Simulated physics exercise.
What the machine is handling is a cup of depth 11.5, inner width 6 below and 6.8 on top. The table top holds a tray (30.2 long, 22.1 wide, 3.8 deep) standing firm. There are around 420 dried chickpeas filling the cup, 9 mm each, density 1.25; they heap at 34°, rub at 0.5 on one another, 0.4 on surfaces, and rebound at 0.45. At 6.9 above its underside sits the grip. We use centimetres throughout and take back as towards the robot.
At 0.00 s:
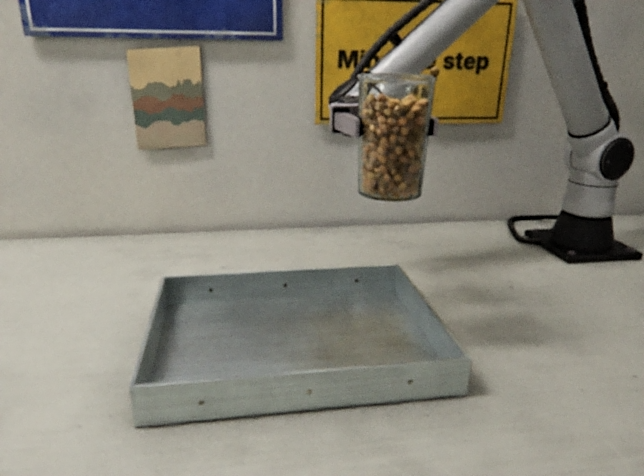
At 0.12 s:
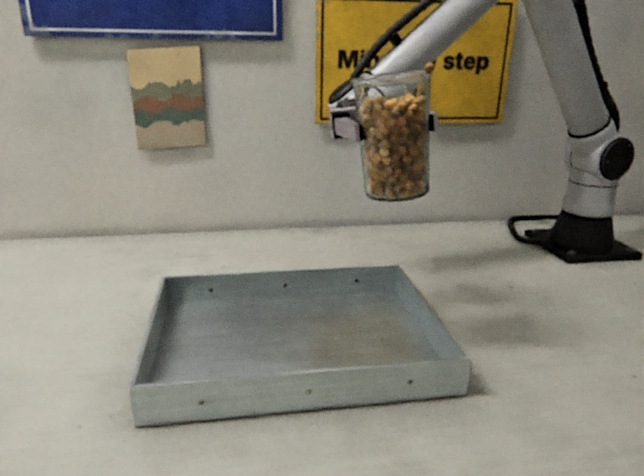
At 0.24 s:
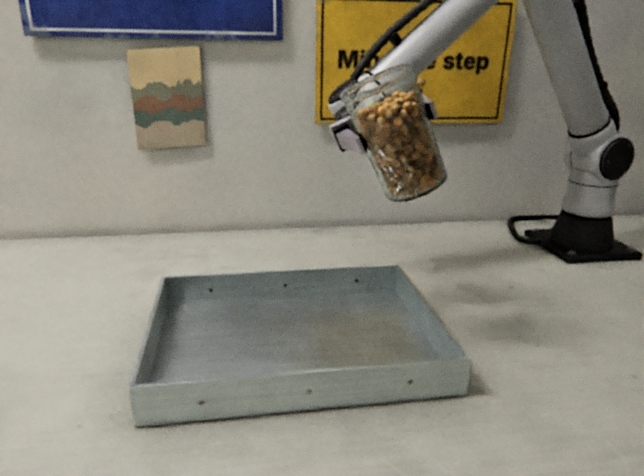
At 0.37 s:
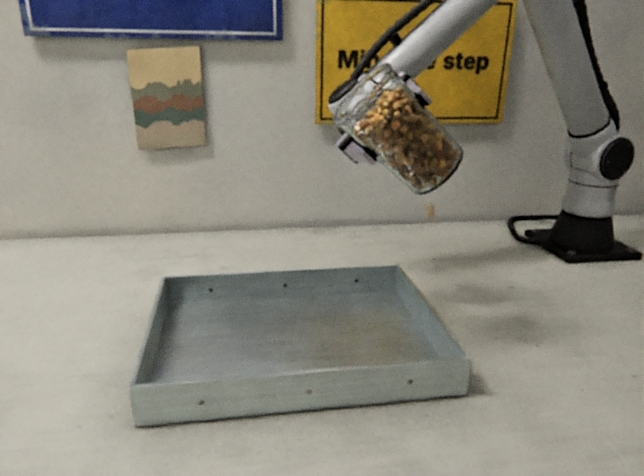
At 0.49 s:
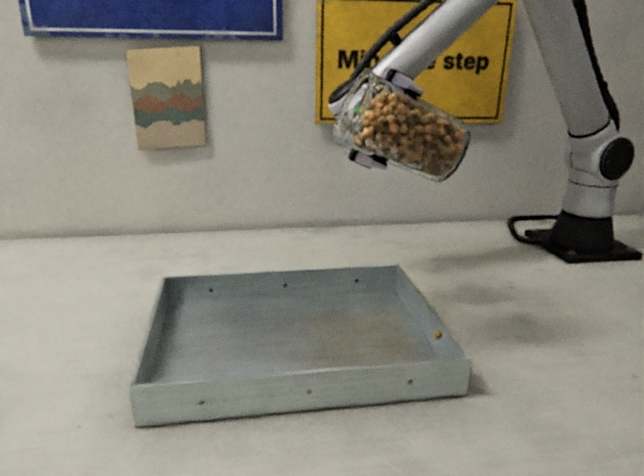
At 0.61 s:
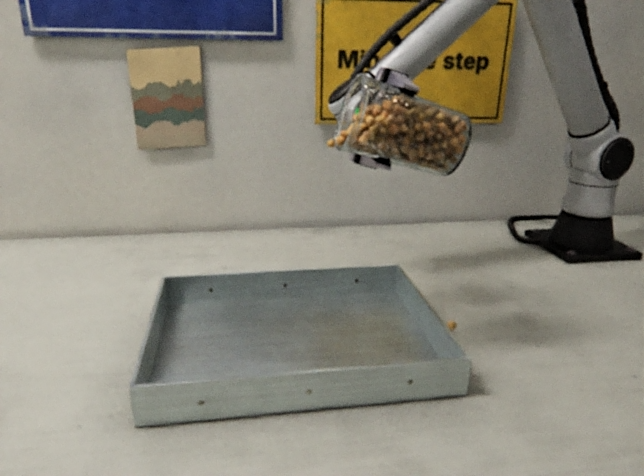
A robot arm tilts a clear cup of dried chickpeas leftward above a grey tray.
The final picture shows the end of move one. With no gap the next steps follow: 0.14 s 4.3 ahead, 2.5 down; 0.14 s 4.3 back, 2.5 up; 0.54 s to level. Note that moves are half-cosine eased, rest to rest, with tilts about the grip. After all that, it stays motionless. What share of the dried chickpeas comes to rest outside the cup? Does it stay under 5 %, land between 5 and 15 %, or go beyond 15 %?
It lands between 5 and 15 %.
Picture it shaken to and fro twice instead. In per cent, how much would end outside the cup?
About 20 %.
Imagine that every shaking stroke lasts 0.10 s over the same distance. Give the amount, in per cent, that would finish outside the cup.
I'd expect close to 20 in a hundred.
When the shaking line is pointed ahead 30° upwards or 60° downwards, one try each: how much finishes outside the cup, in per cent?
Near 35 and 5 percent respectively.
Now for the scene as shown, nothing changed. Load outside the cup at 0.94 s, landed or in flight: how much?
Share out so far: Close to 5 %.
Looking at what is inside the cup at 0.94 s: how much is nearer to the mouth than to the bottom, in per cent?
Mouth half: Close to 40 per cent.
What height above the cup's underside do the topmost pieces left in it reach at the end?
11.0 cm.
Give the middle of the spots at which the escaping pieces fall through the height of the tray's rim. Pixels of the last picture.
(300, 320).
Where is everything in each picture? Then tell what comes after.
In the first frame, cup middle at (393, 138), level; upper third of the load around (396, 113), from x 365 to 435, top at y 70; 415 in the cup.
In the second frame, cup middle at (394, 138), tilted 7° forward; upper third of the load around (395, 114), from x 365 to 430, top at y 70.
In the third frame, cup middle at (398, 137), tilted 25° forward; upper third of the load around (395, 115), from x 360 to 435, top at y 85; 414 in the cup, 1 in flight or on a rim.
In the fourth frame, cup middle at (401, 134), tilted 48° forward; upper third of the load around (395, 116), from x 355 to 455, top at y 90; 414 in the cup, 1 in flight or on a rim.
In the fifth frame, cup middle at (403, 131), tilted 66° forward; upper third of the load around (396, 115), from x 355 to 460, top at y 95; 414 in the cup, 1 in the tray.
In the sixth frame, cup middle at (404, 130), tilted 73° forward; upper third of the load around (404, 117), from x 330 to 460, top at y 100; 414 in the cup, 1 in the tray.
By 0.94 s, tilted 72° forward, highest piece 26 above the table; 386 in the cup, 6 in the tray, 23 in flight or on a rim.
By 1.27 s, tilted 15° forward, highest piece 28 above the table; 380 in the cup, 34 in the tray, 1 in flight or on a rim.
By 1.63 s, level, highest piece 28 above the table; 380 in the cup, 35 in the tray.
By 2.68 s, level, highest piece 28 above the table; 380 in the cup, 35 in the tray.
Final count, 380 in the cup, 35 in the tray. That is 8 % outside the cup.
